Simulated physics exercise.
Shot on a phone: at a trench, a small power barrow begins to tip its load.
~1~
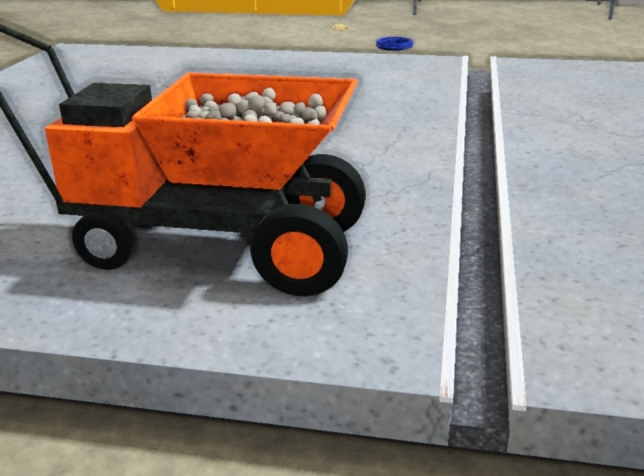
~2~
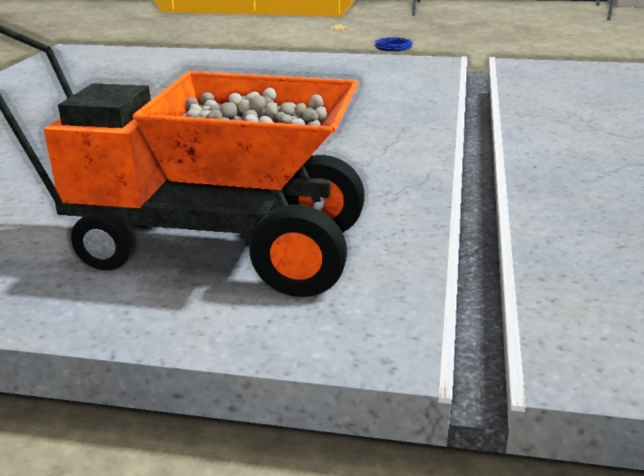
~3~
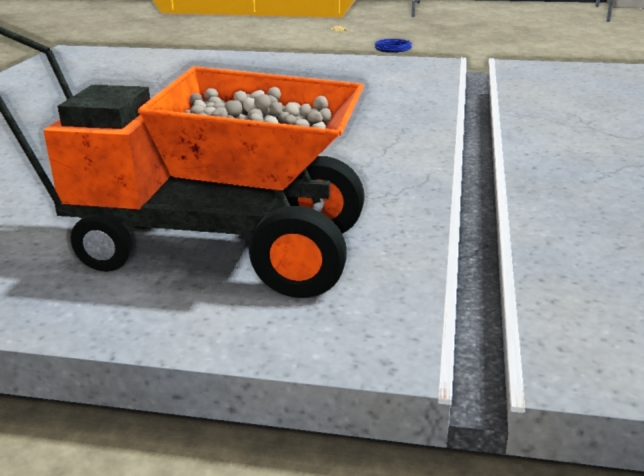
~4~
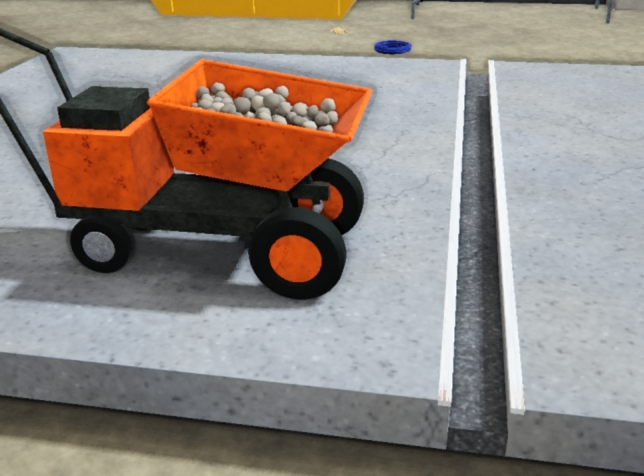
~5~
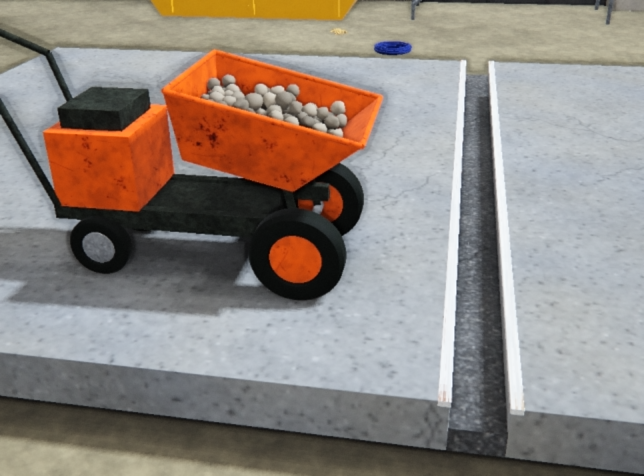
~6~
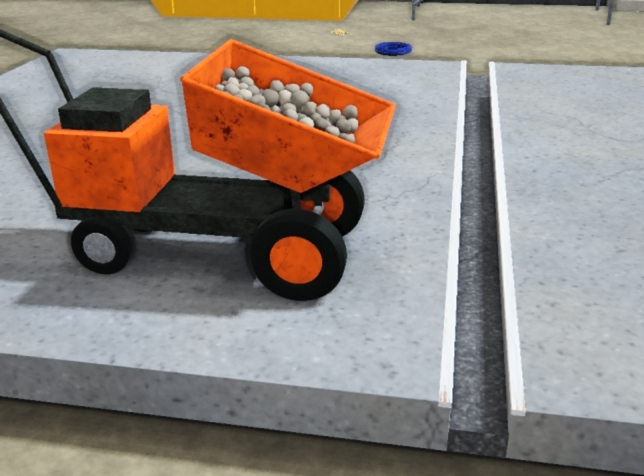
An orange skip full of rounded grey stones sits on a small dark-framed barrow at the left of a pale grey slab, seen from slightly above and to the side. To the right, a narrow dark trench edged in white divides the slab, with a blue ring behind. The skip, level at first, tilts steadily forward to the right, its rear rising, while wheels and camera stay practically still.
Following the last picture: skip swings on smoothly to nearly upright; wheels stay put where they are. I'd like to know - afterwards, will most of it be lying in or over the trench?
Yes, most of it will.
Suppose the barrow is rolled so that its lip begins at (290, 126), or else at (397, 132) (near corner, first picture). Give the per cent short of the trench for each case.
First place: Around 50 per cent. Second place: Around 0 per cent.
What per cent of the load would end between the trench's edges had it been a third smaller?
Around 80 percent of it.
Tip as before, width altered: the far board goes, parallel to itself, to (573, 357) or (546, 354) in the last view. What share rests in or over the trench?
Close to 90 per cent in the first, close to 80 per cent in the second.
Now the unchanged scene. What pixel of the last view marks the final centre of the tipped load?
Roughly pixel (481, 275).
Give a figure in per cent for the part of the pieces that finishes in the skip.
I'd put it near 5 percent.
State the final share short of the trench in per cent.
Estimate: Some 15 percent.
Just after the last frame, skip tipped steeply; every one in the skip.
A moment on, skip tipped right over; the larger part in the skip; just a few short of the trench; about a tenth in or heaped over the trench; just a few beyond it; just a few falling.
Further on, skip tipped right over; about a tenth in the skip; about a tenth short of the trench; roughly two thirds in or heaped over the trench; about a tenth beyond it.
When it is over, skip tipped right over; about a tenth in the skip; about a tenth short of the trench; roughly two thirds in or heaped over the trench; roughly a quarter beyond it.
